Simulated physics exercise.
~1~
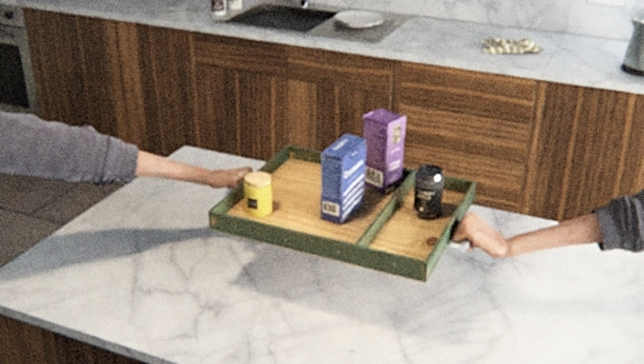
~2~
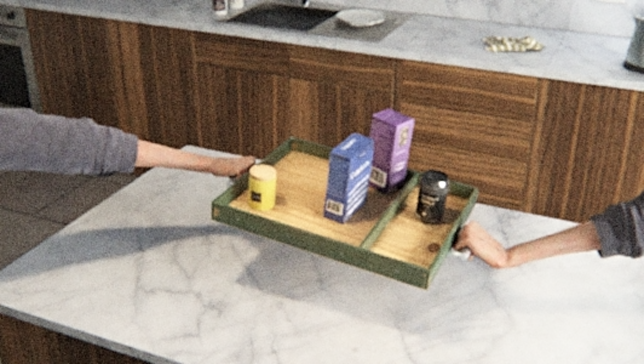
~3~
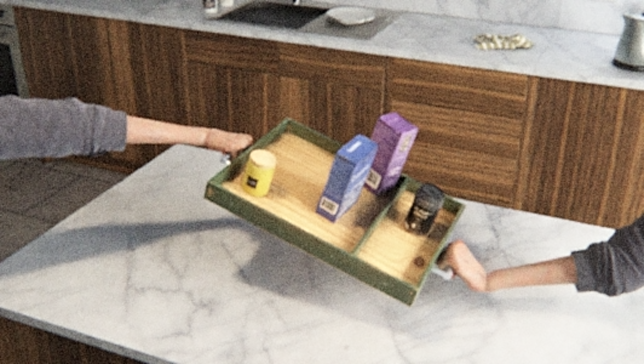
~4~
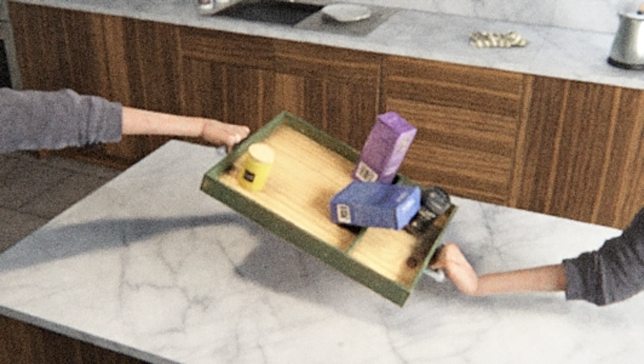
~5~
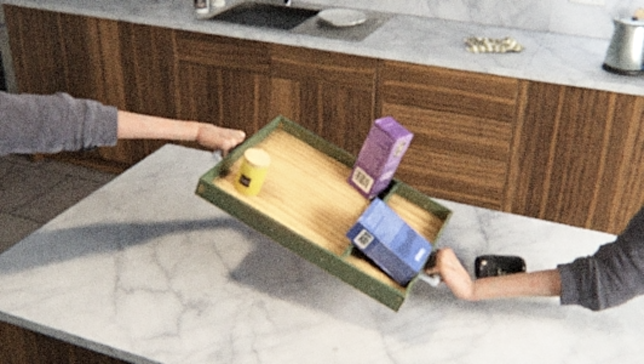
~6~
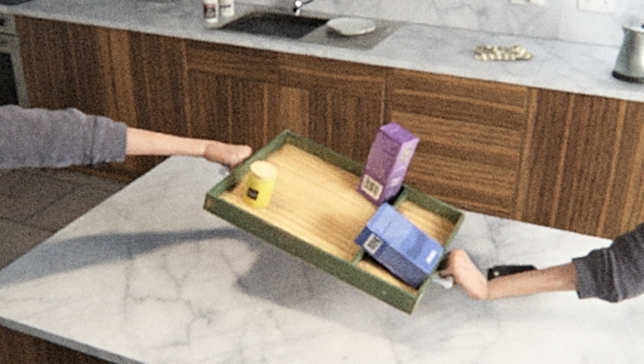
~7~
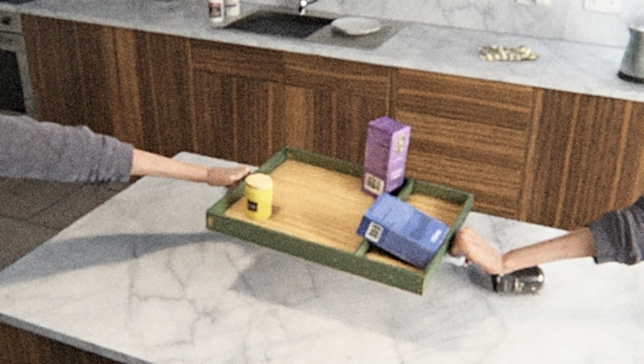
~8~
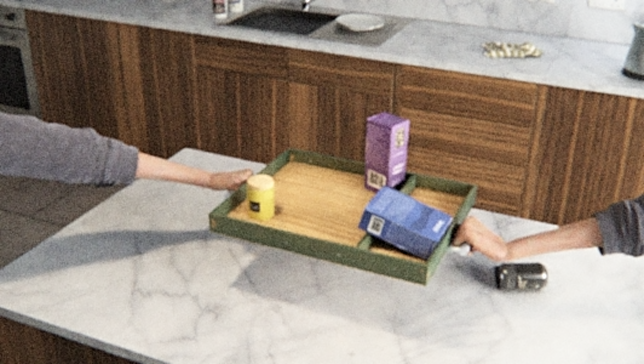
The clip opens with two hands holding a green-rimmed wooden tray above a marble table in a kitchen, carrying a yellow jar, a blue packet, a purple carton and a black can, all upright. The hands tip the tray so its right side drops. The blue packet topples to the right toward the black can, which goes over the edge and lands on the table. The packet comes to lie across the tray's cross bar. The hands level the tray again, with the jar and carton still standing, the packet toppled, and the can lying on the table beside the right hand.
